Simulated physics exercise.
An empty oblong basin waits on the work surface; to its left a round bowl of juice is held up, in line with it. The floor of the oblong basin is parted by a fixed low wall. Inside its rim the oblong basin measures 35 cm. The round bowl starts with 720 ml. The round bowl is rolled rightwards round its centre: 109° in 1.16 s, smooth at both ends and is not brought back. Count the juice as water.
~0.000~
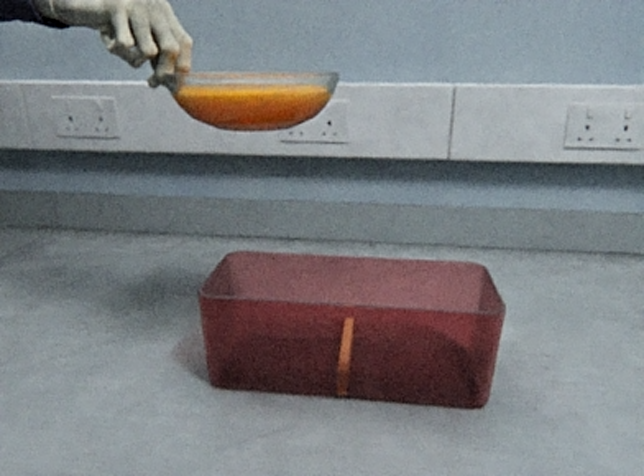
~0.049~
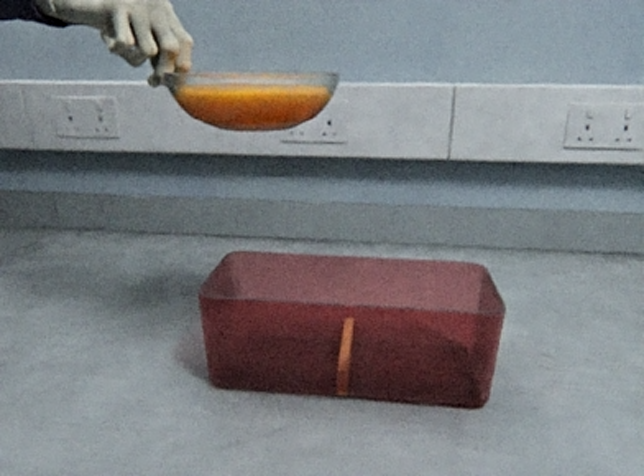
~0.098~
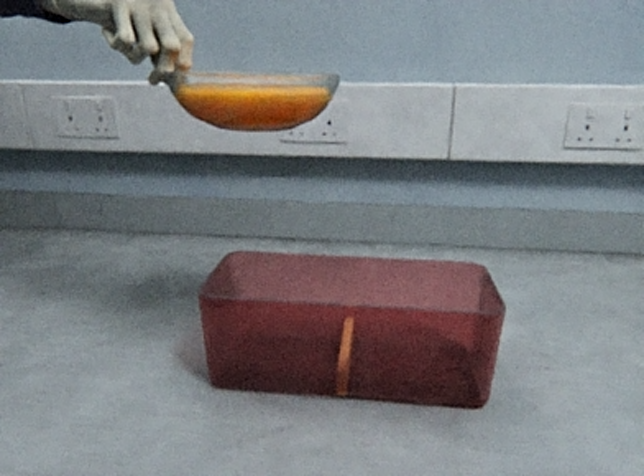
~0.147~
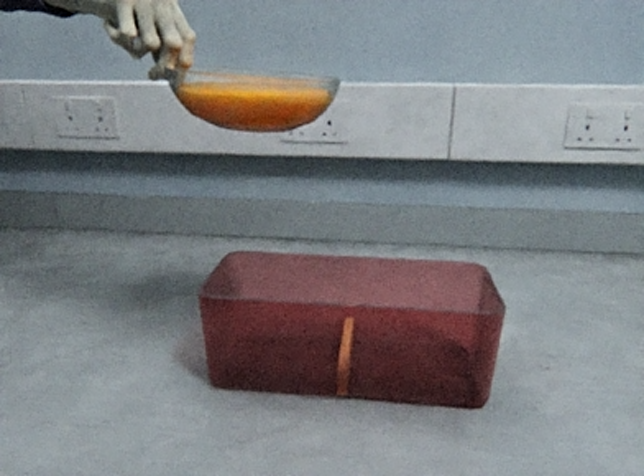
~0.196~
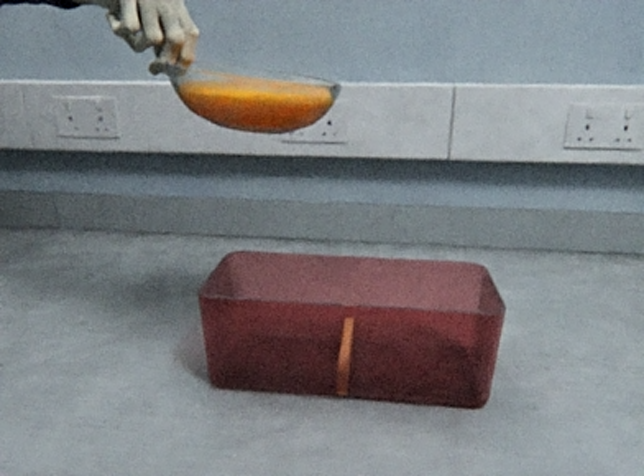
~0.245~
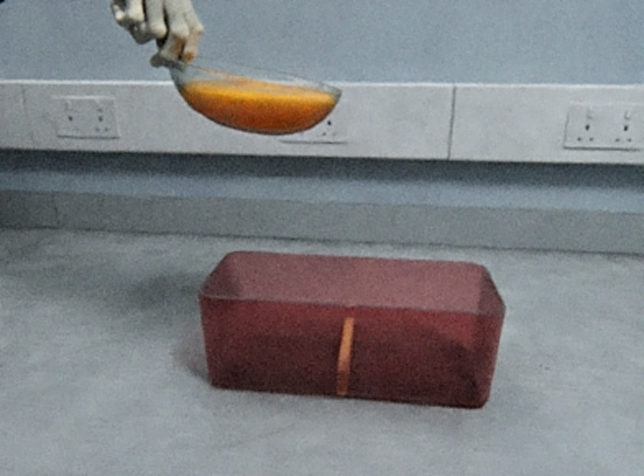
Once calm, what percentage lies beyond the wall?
Roughly 77 per cent is past the wall.
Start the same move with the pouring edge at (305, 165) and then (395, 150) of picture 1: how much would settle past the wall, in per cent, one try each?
In turn about 50 and 85 per cent.
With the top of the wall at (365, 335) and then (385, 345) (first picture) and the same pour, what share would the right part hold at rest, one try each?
In turn about 70 and 55 per cent.
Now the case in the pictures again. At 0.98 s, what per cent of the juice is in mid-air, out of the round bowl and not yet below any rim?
Near 3 in a hundred.
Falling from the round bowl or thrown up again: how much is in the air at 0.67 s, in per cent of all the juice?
Some 56 per cent.
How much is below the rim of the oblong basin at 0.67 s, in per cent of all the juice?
Some 24 per cent.
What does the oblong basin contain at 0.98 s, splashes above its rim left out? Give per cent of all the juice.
About 96 per cent.
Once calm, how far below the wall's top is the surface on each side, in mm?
Left about 28 mm, right about 10 mm.
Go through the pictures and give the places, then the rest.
It leans 0°; its right rim is at (338, 76); the juice meets the walls at (181, 88) and (332, 89); the oblong basin's rim runs from (214, 272) to (495, 287); the wall's top is at (346, 342), in the first frame.
It leans 0°; its right rim is at (338, 76); the juice meets the walls at (181, 88) and (332, 90), in the second frame.
It leans 2°; its right rim is at (338, 79); the juice meets the walls at (181, 86) and (332, 91), in the third frame.
It leans 4°; its right rim is at (339, 82); the juice meets the walls at (182, 85) and (333, 93), in the fourth frame.
It leans 8°; its right rim is at (340, 88); the juice meets the walls at (185, 84) and (335, 94), in the fifth frame.
It leans 12°; its right rim is at (340, 94); the juice meets the walls at (187, 83) and (337, 96), in the sixth frame.
Then, 0.67 s in, the tilt is 68° and 20 per cent is still to pour, 0 is left of the wall and 24 right of it.
Then, 0.98 s in, the tilt is 103° and 0 per cent is still to pour, 17 is left of the wall and 78 right of it.
Then, 1.31 s in, the tilt is 109° and 0 per cent is still to pour, 19 is left of the wall and 79 right of it.
Then, 1.66 s in, the tilt is 109° and 0 per cent is still to pour, 20 is left of the wall and 77 right of it.
Finally, 20 per cent lies left of the wall, 77 right of it and 3 outside.
